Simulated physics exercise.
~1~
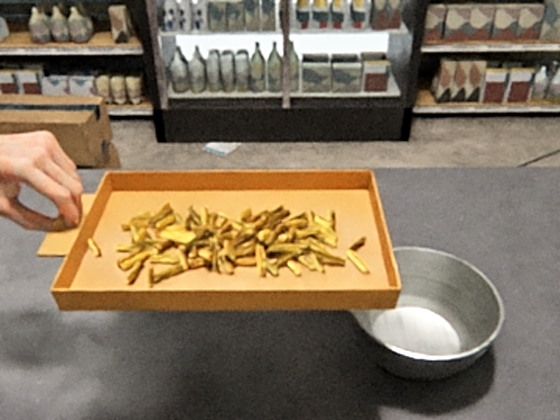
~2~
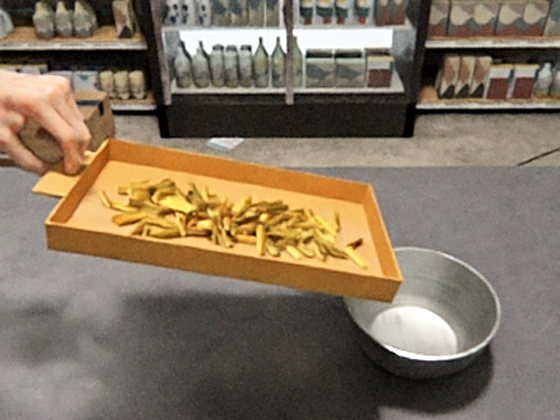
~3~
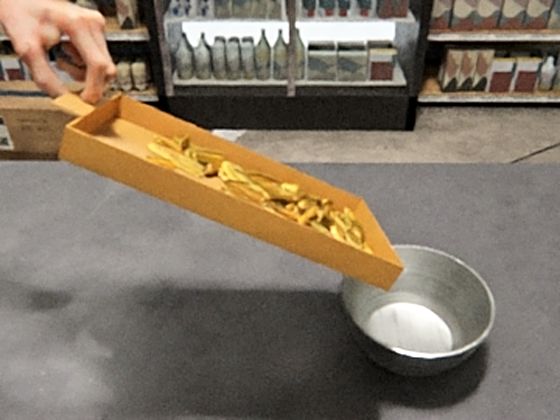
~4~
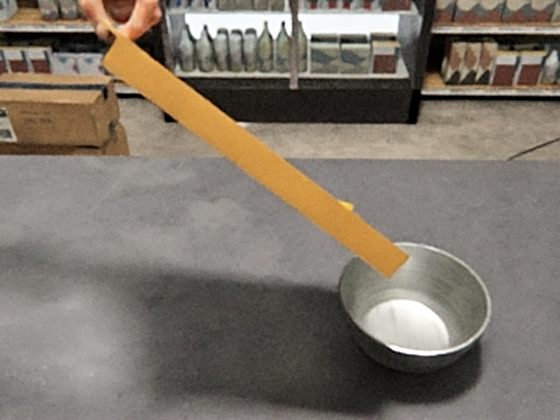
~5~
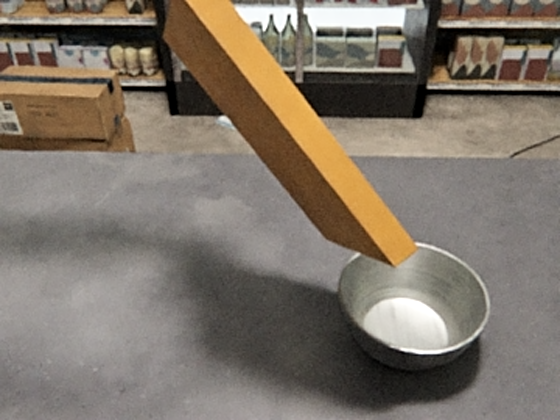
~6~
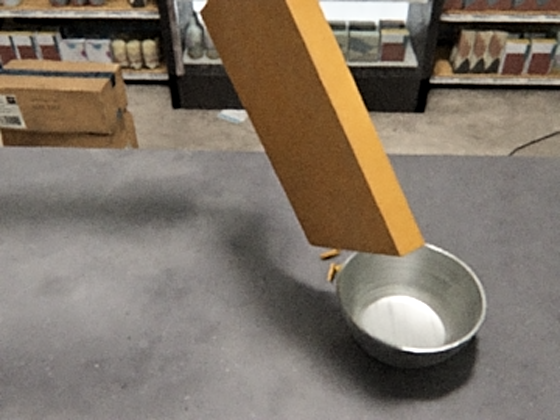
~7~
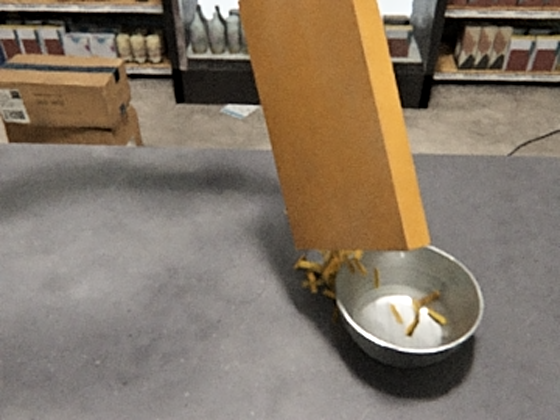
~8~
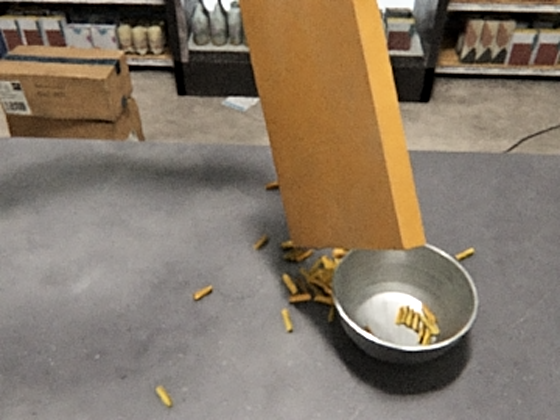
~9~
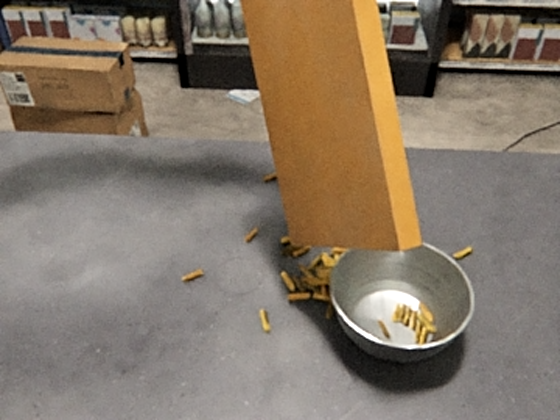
In a shop or storeroom, seen from slightly above a dark grey table, shelves of bottles and boxes stand behind, with cardboard boxes at the left. A hand at the left holds an orange tray of short yellow pasta pieces beside a silver metal bowl on the right. The hand raises its end, tilting the tray steeply down toward the bowl as the view drifts slightly. Pieces then tumble from the lower edge, some into the bowl but most onto the table. The tray stops nearly upright, with pasta heaped and scattered left of the bowl and a small cluster inside.
